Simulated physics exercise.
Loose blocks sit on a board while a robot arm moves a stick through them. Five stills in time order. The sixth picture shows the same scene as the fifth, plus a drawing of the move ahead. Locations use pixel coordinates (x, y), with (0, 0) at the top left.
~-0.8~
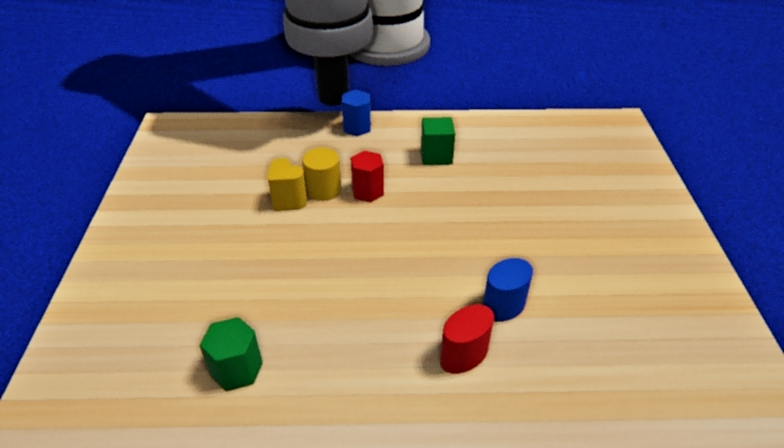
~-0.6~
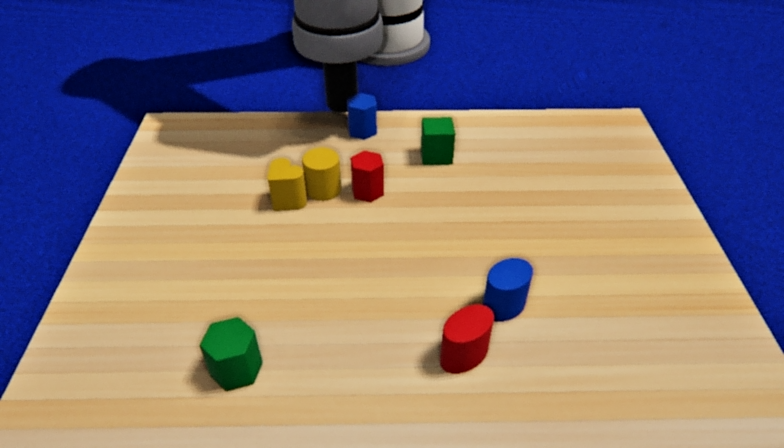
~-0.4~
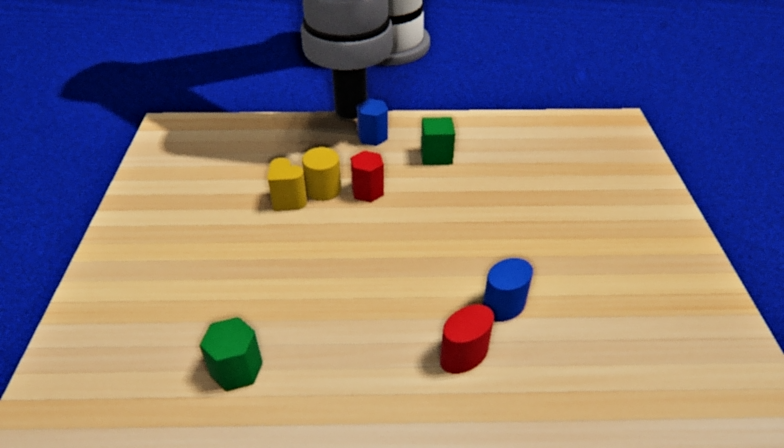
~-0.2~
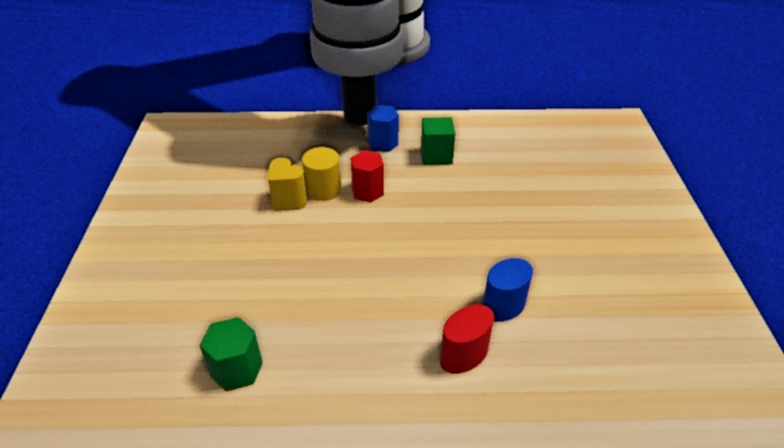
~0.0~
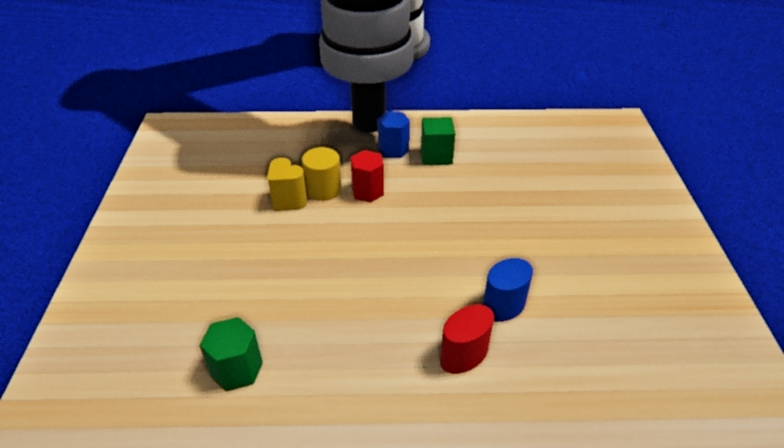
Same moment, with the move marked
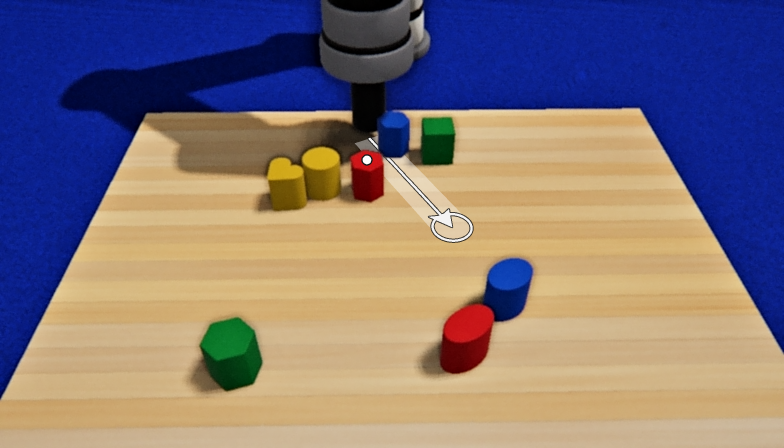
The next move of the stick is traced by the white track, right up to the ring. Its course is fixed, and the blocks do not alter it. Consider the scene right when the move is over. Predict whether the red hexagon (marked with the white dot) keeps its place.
The block you're asking about stays where it is.
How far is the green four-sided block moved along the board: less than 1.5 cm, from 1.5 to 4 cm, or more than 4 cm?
Distance: Below 1.5 cm.
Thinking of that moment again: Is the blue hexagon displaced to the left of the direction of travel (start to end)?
That would be a yes.
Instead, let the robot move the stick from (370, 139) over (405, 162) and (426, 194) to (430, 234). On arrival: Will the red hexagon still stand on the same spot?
Yes, that is what happens.
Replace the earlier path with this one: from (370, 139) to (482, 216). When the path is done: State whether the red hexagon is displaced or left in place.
The red hexagon will stay where it is.
Path on the board, from (370, 139) to (452, 227); the dot is on the red hexagon.
The first path, step by step. One third of the way, stick at (394, 151); blue hexagon at (426, 142), turned 20° anticlockwise; green four-sided block at (447, 127), turned 25° anticlockwise.
Two thirds of the way, stick at (422, 180); blue hexagon at (452, 152), turned 60° anticlockwise; green four-sided block at (447, 127), turned 25° anticlockwise.
At the end, stick at (453, 212); red hexagon in place; blue hexagon at (452, 152), turned 60° anticlockwise; green four-sided block at (447, 127), turned 25° anticlockwise.
